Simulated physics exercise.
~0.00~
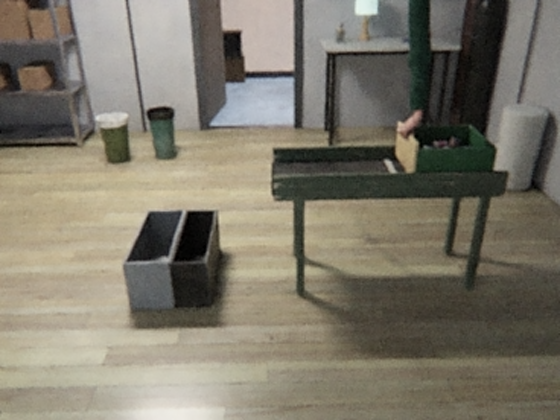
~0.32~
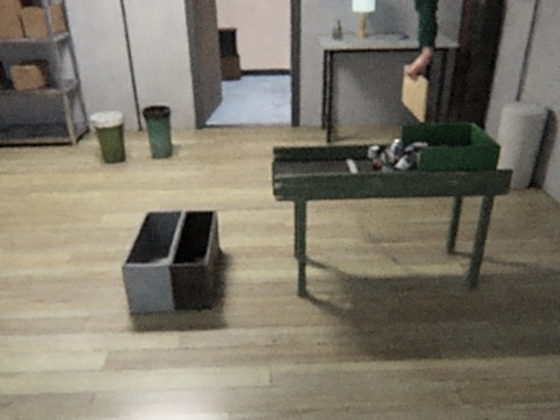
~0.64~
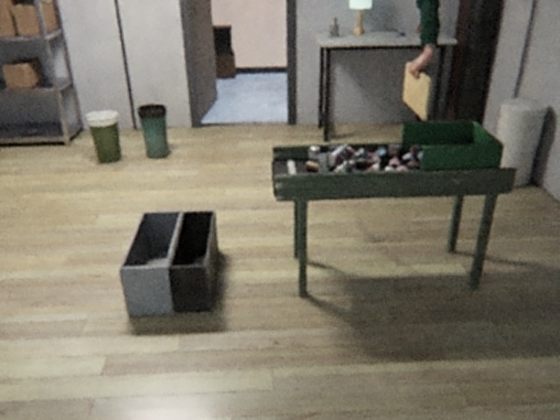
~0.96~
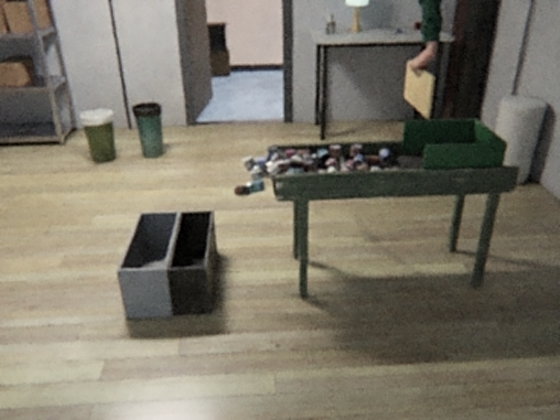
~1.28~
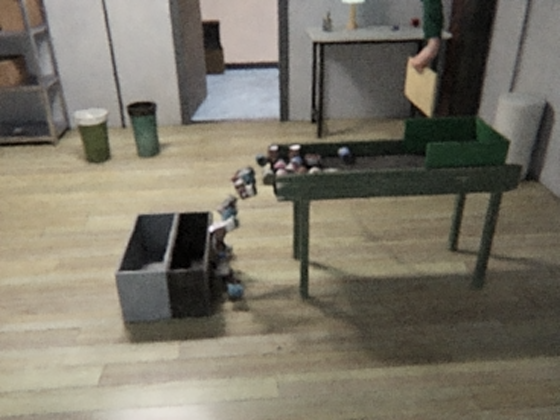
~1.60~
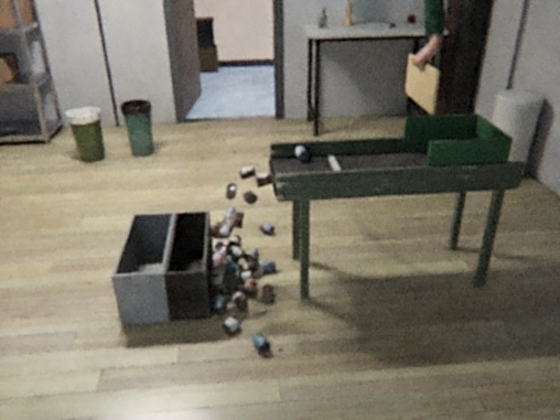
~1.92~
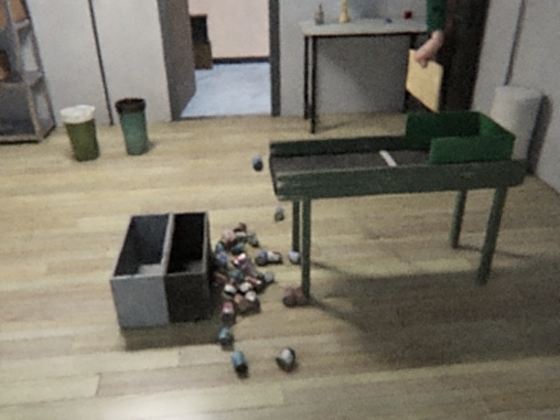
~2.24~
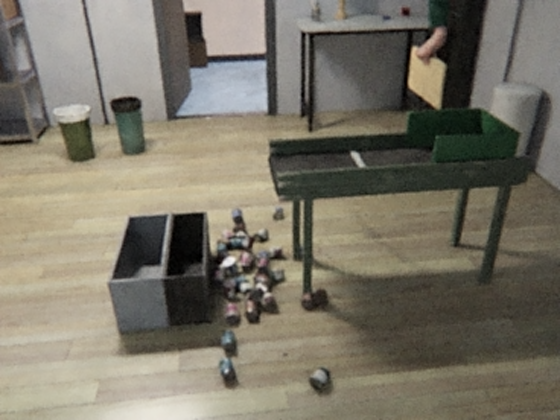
In a room, a hand lifts a gate and small tins spill short of the black box.
